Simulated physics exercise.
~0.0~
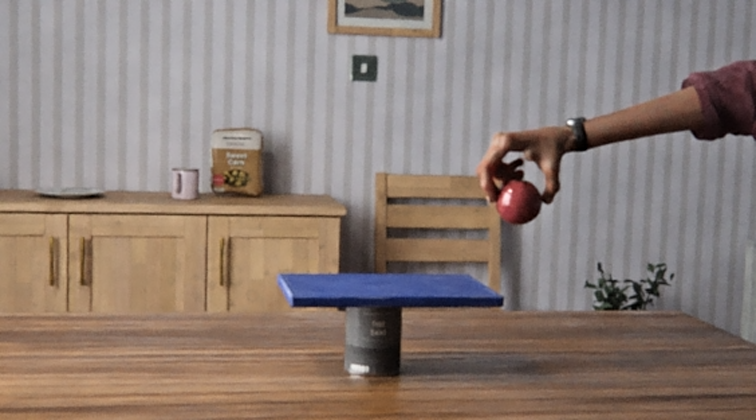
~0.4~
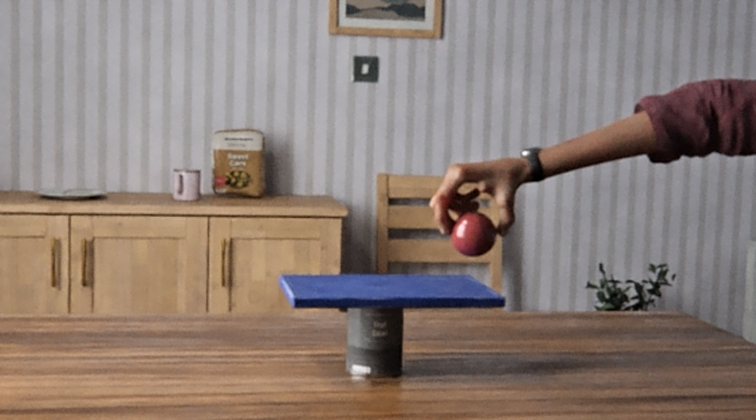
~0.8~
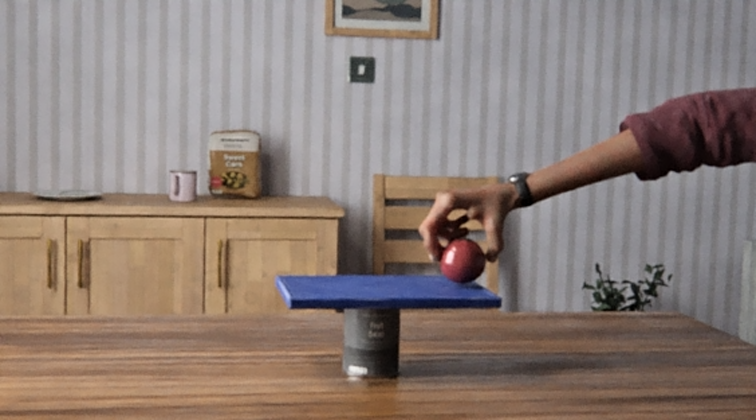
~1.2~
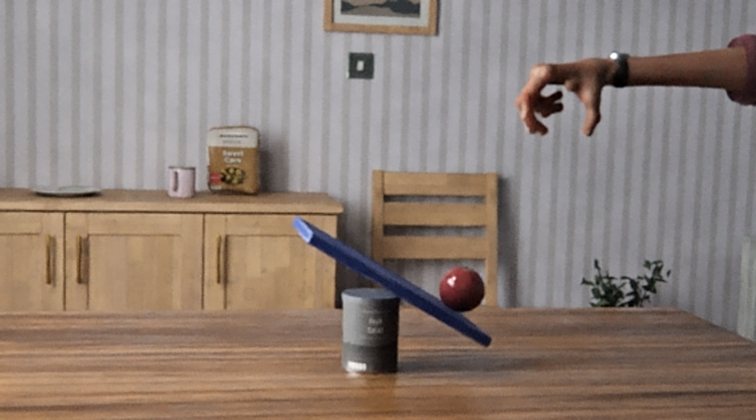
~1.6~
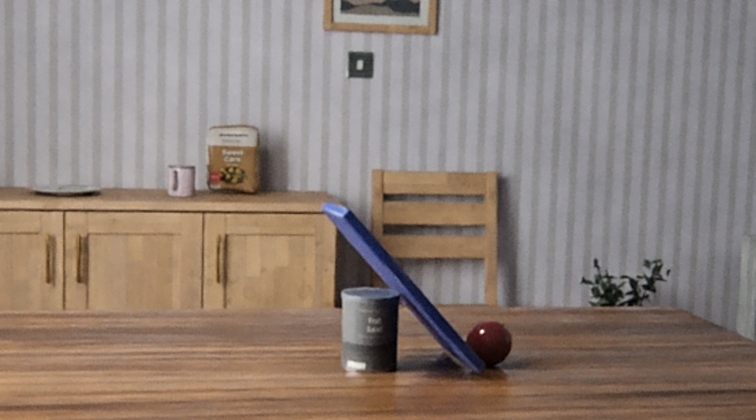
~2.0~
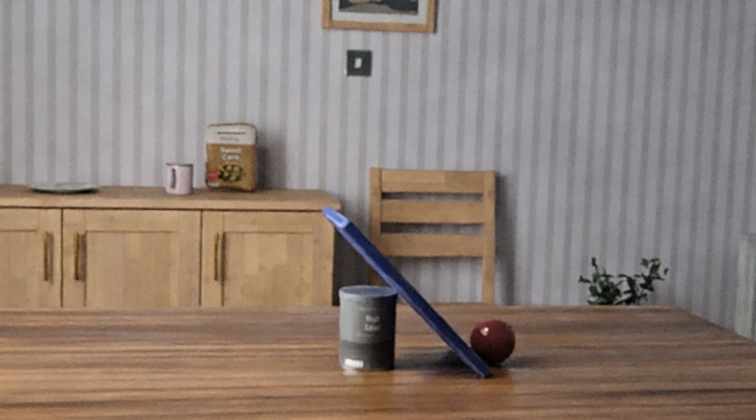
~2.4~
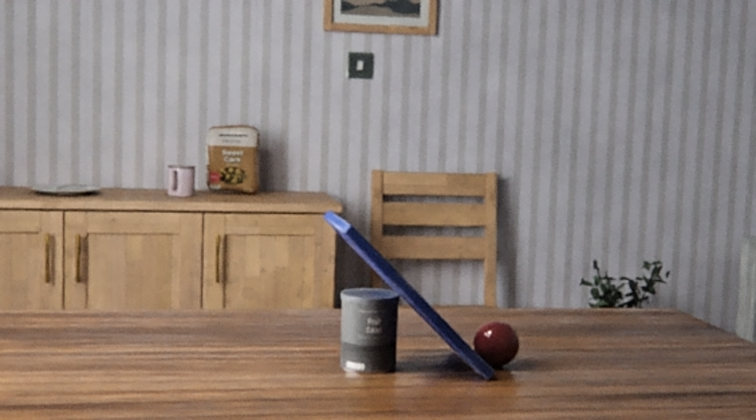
On a wooden dining table, a hand lowered a red ball onto the right side of a blue board balanced on a grey tin and let go. The board tipped, the ball rolled off onto the table, and the board ended up leaning against the upright tin.
